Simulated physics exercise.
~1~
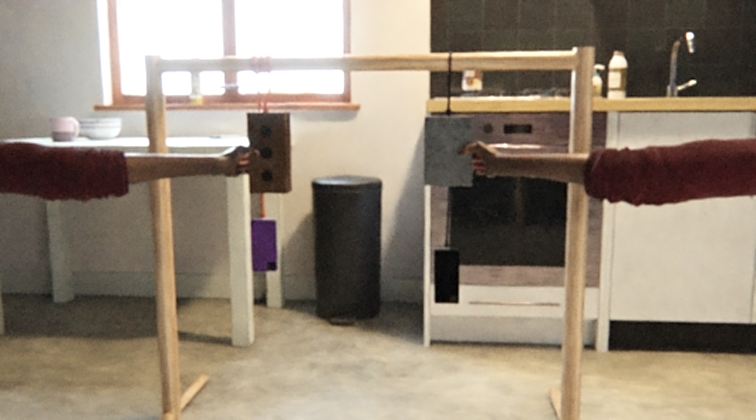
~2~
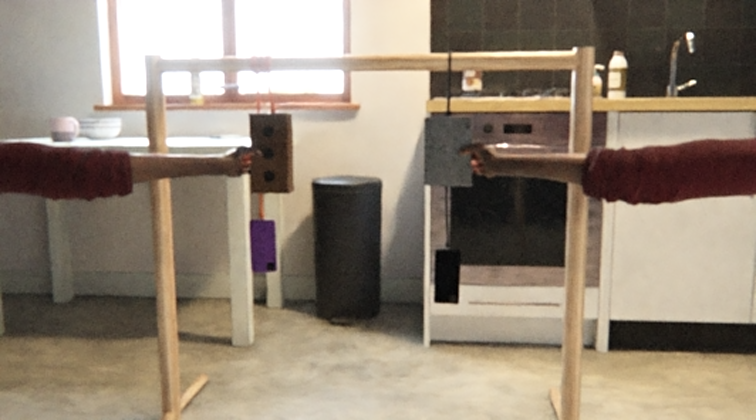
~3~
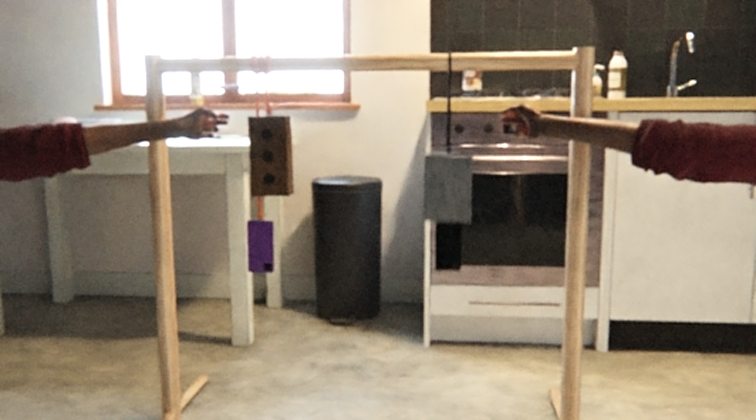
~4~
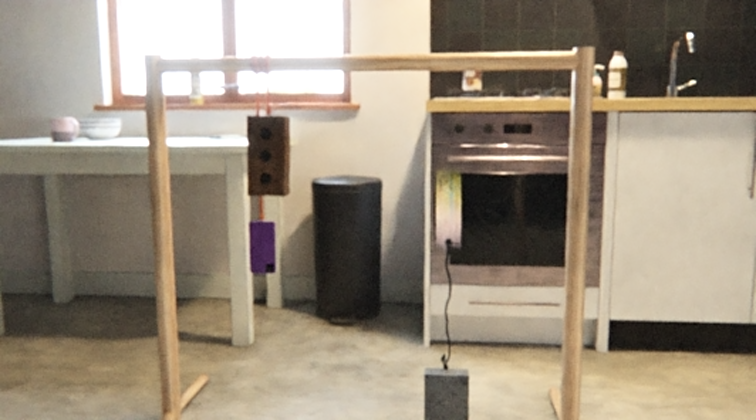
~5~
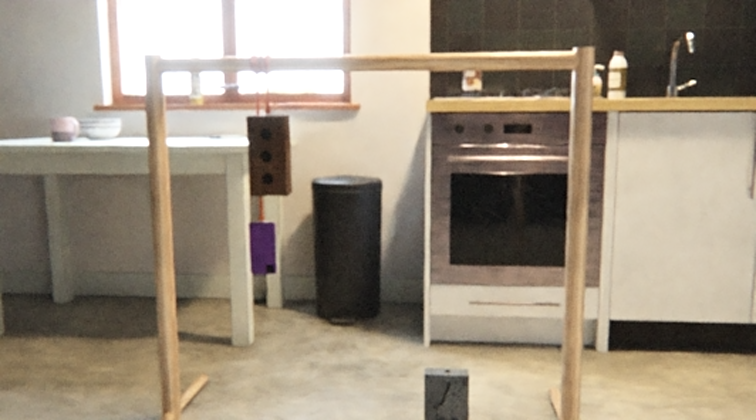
Grey paver dropping to the floor after two hands let go, its cord following, while the brown brick on the left stays hanging.
